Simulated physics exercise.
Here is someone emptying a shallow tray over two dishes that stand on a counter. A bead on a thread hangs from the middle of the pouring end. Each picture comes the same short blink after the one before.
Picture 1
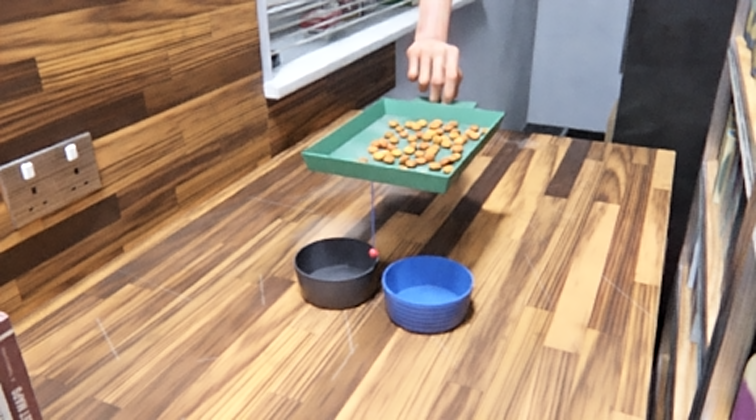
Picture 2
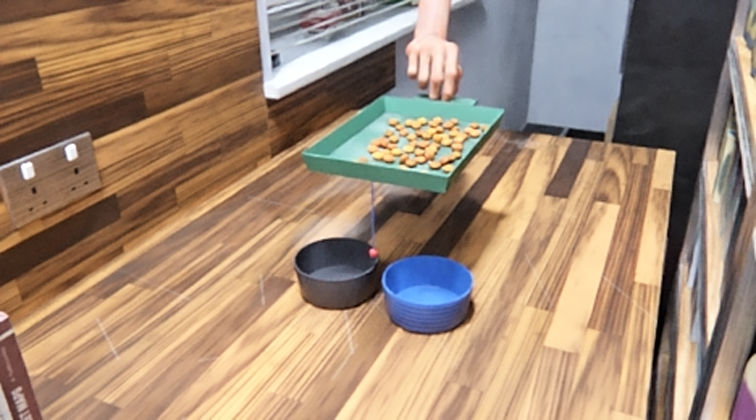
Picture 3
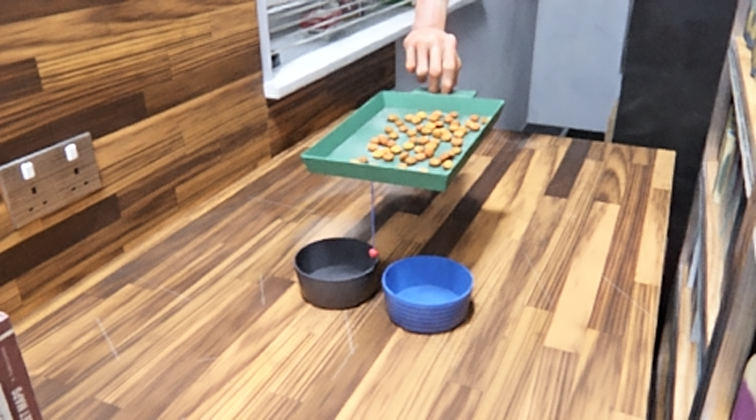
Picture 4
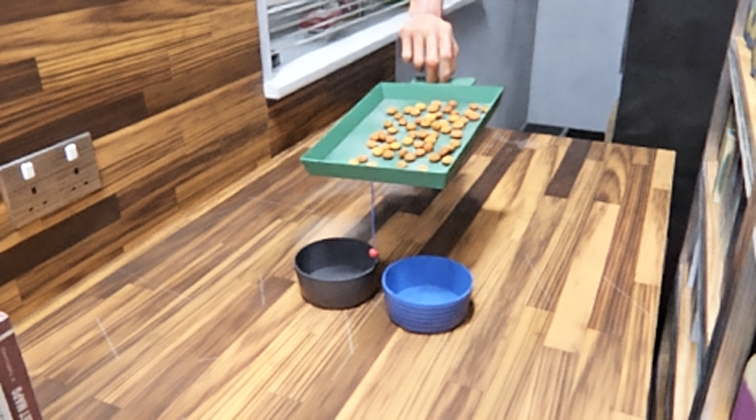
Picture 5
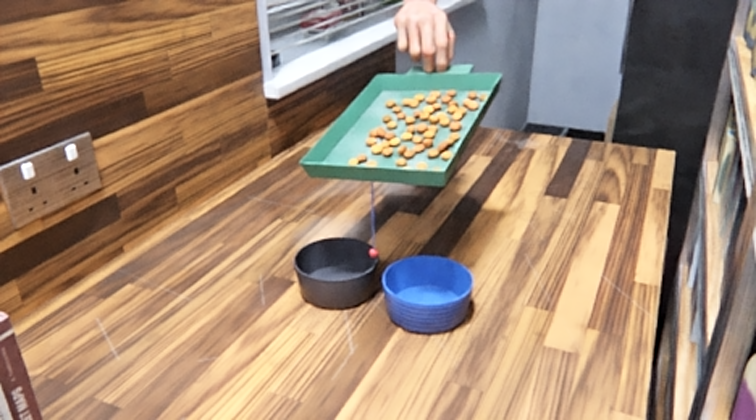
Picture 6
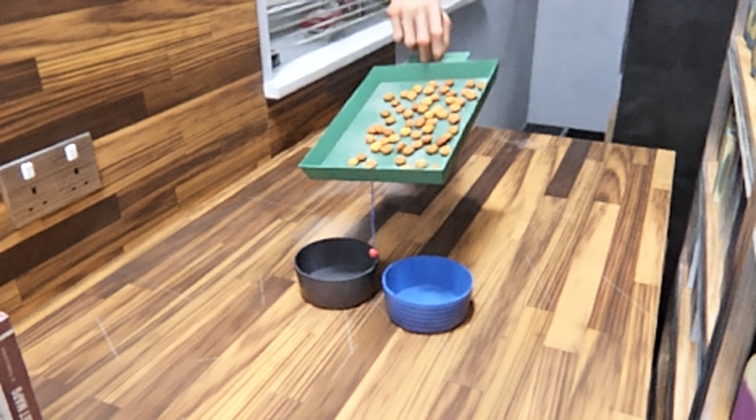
A hand gripping the far edge of a green tray of brown kibble gradually raises that end and tilts the tray toward its near left corner, the pieces shifting slightly. Below, a black bowl on the left and a blue bowl on the right sit still beside a small red bead hanging on a thread. The steady camera looks down along a striped wooden counter beside a matching wall with a socket.
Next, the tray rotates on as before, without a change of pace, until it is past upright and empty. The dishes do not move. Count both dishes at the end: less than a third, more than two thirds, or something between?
In the dishes lies over two thirds of it.
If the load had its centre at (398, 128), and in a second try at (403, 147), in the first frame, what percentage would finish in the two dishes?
The first gives 80 %, the second 90 %.
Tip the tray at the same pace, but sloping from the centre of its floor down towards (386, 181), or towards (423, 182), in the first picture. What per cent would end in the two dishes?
Roughly 50 per cent, and 100 per cent.
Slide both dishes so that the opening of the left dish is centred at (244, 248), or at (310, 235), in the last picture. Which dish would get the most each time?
First right, then the left one.
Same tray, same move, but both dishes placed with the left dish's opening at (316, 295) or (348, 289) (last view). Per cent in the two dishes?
The first gives 10 %, the second 10 %.
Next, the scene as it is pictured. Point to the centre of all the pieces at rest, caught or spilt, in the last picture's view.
Roughly at (323, 281).
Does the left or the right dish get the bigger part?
That is the left dish.
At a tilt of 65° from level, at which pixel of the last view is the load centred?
Near (345, 158).
Soon after the last picture, tray tipped steeply; all on the tray.
A little later, tray tipped past a quarter turn; about half on the tray; a small part in the left dish; a stray few outside both; about a third in the air.
Later still, tray tipped past a quarter turn; most in the left dish; a small part outside both.
At rest, tray tipped past a quarter turn; none in the right dish; most in the left dish; a small part outside both.
